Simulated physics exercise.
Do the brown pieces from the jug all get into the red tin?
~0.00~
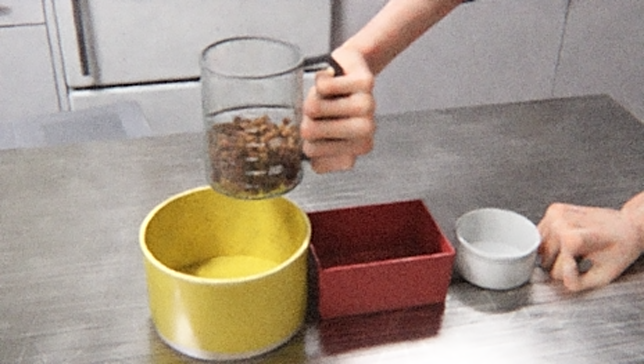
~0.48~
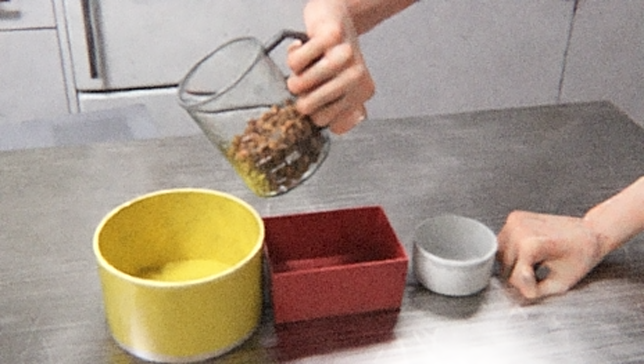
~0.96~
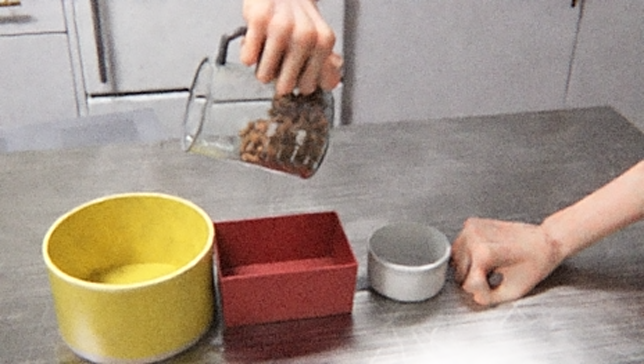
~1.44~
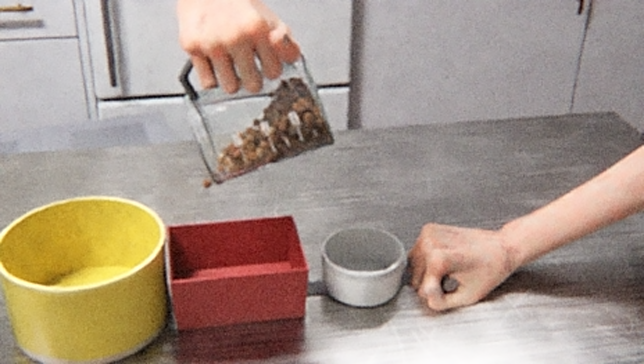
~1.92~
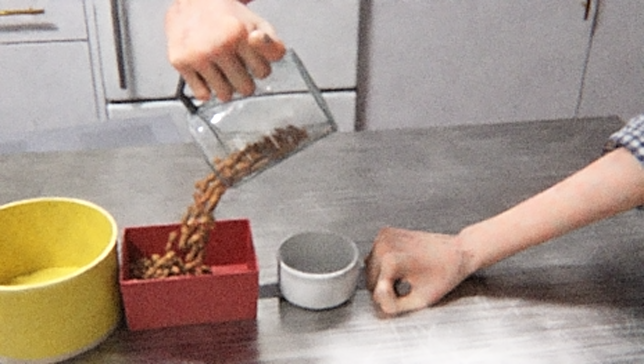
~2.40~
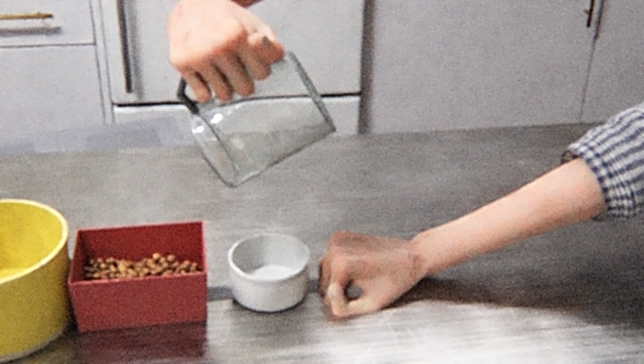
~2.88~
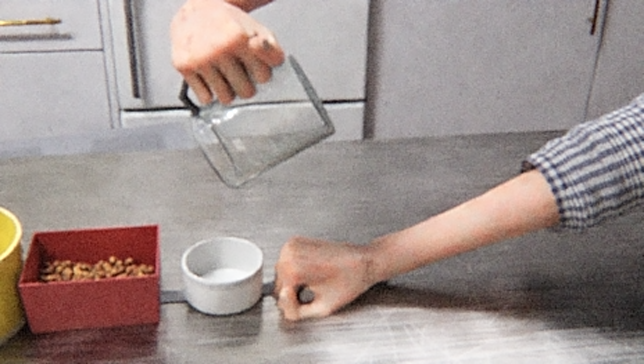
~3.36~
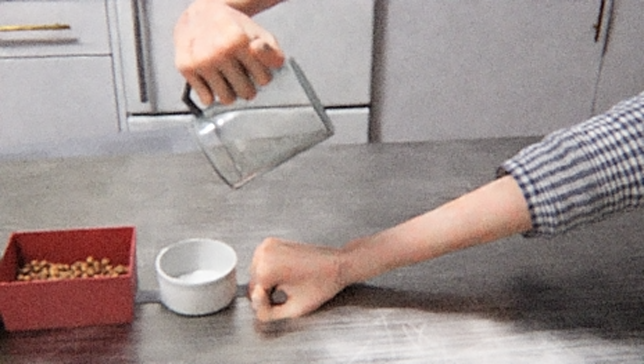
Yes, the whole load lands in the red tin. None of it ends up in the white dish, in the yellow pot or on the worktop.
